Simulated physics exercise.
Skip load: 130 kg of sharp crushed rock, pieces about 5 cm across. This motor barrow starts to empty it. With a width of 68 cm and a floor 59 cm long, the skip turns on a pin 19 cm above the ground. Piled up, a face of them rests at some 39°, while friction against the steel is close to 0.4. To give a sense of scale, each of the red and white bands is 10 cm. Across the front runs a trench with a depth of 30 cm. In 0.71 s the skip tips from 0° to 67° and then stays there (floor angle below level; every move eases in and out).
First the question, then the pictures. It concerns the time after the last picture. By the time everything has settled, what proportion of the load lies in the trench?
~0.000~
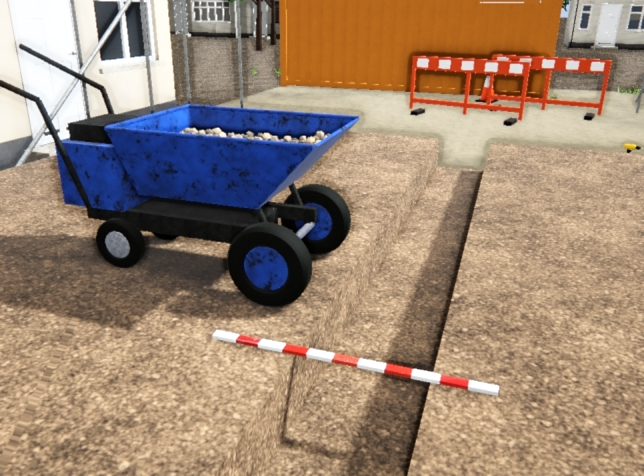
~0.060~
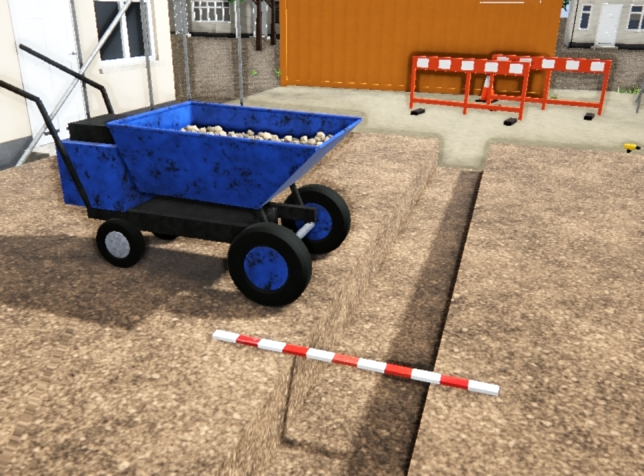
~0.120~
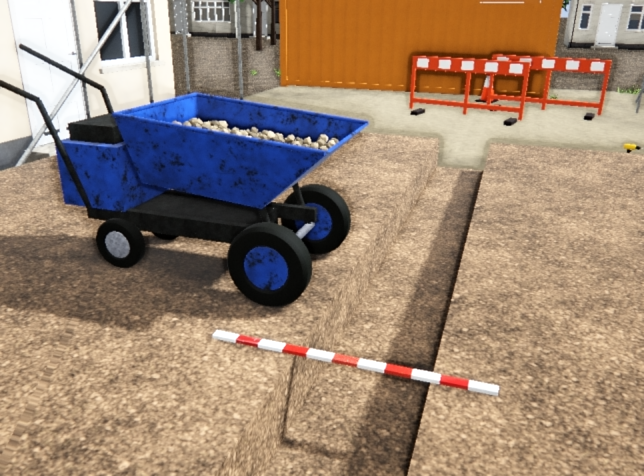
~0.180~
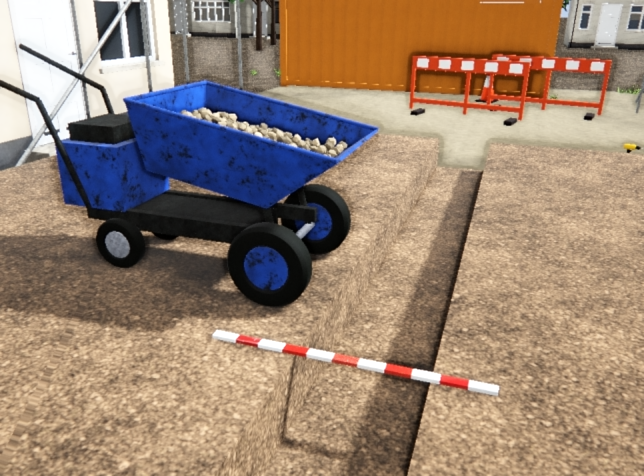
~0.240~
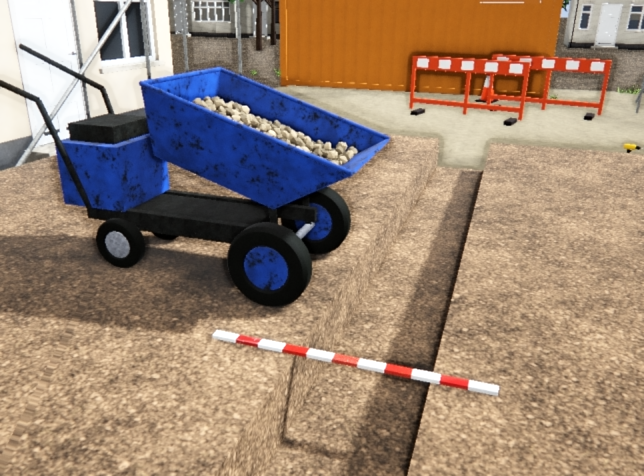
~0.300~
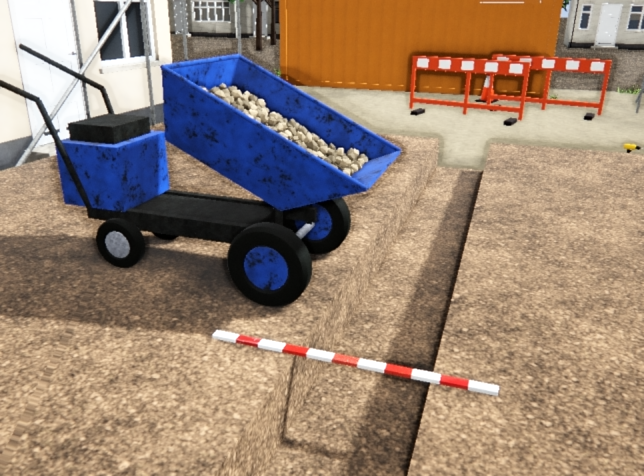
About 54 percent of the load.
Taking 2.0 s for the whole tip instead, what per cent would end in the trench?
About 75%.
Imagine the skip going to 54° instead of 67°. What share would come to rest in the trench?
It comes out at about 20 percent.
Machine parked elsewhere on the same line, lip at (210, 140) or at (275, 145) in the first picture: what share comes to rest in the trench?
First place: Near 95%; second place: Near 85%.
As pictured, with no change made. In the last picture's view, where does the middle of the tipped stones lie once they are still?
(444, 318).
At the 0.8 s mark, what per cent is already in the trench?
Close to 10 per cent at that time.
After 0.5 s the floor is at 56°; 100 % in the skip; the foremost stones are at (382, 228).
After 0.8 s the floor is at 67°; 87 % in the skip, 11 % in the trench, 2 % past the trench; the foremost stones are at (463, 295).
After 1.2 s the floor is at 67°; 33 % in the skip, 22 % in the trench, 45 % past the trench; the foremost stones are at (609, 322).
After 3.1 s the floor is at 67°; 0 % in the skip, 54 % in the trench, 46 % past the trench; the foremost stones are past the picture's edge.
